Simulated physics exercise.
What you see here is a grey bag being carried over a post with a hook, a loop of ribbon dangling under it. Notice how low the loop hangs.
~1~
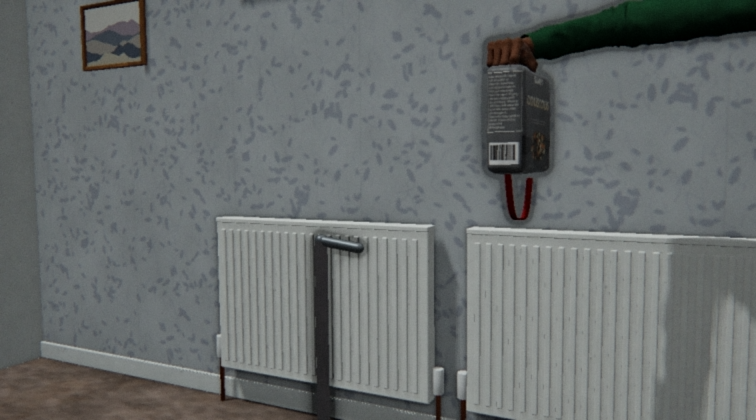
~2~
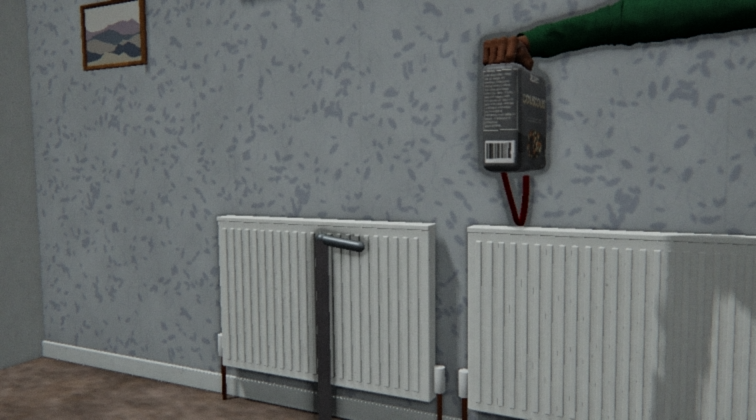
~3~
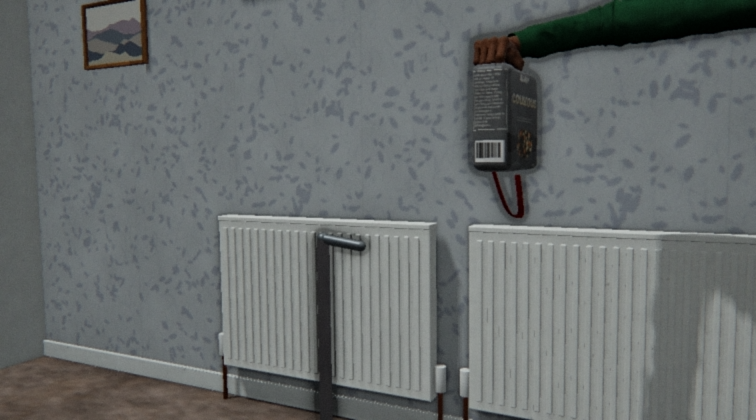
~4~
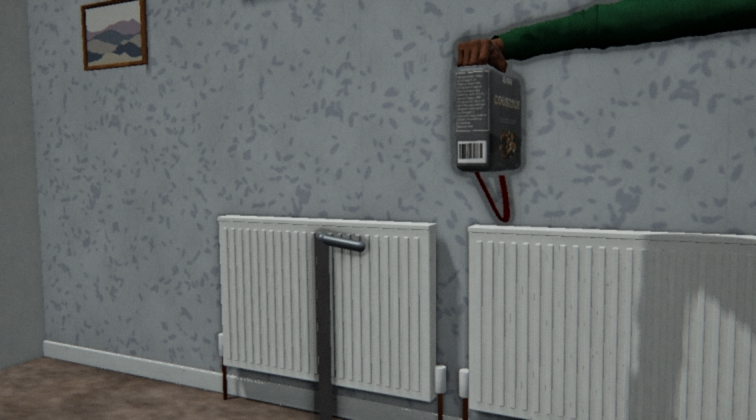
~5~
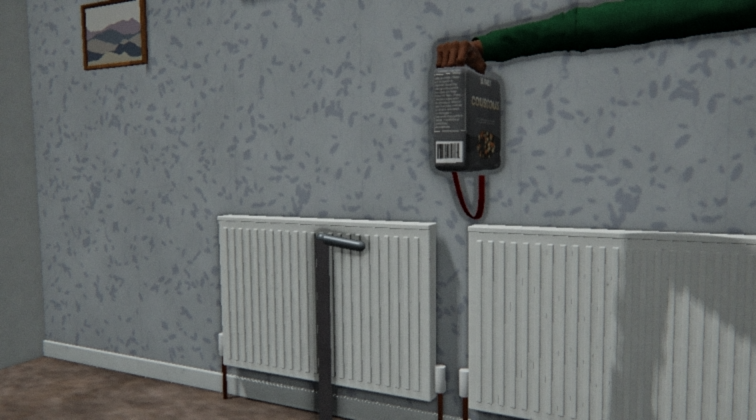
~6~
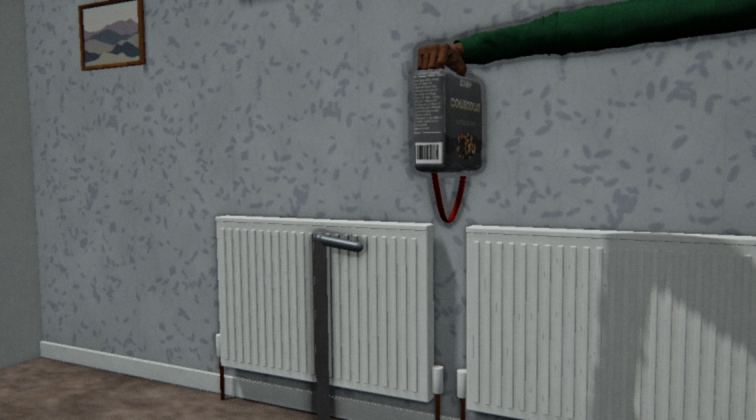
We see a hand on a green-sleeved arm holding a grey bag upside down, a red ribbon loop dangling beneath, and carrying it slowly leftward above two white radiators, toward a grey post with a hook.
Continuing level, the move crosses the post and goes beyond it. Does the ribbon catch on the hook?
No, it keeps going.
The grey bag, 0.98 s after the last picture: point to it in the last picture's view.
Pixel position, approx.: (303, 130).
Then, 0.40 s after the last picture, bag nearing the post near (385, 127).
Then, 0.98 s after the last picture, bag over the post near (303, 130).
Then, 1.60 s after the last picture, bag past the post near (226, 133).
At rest, bag past the post near (210, 133). The grey bag goes by freely.
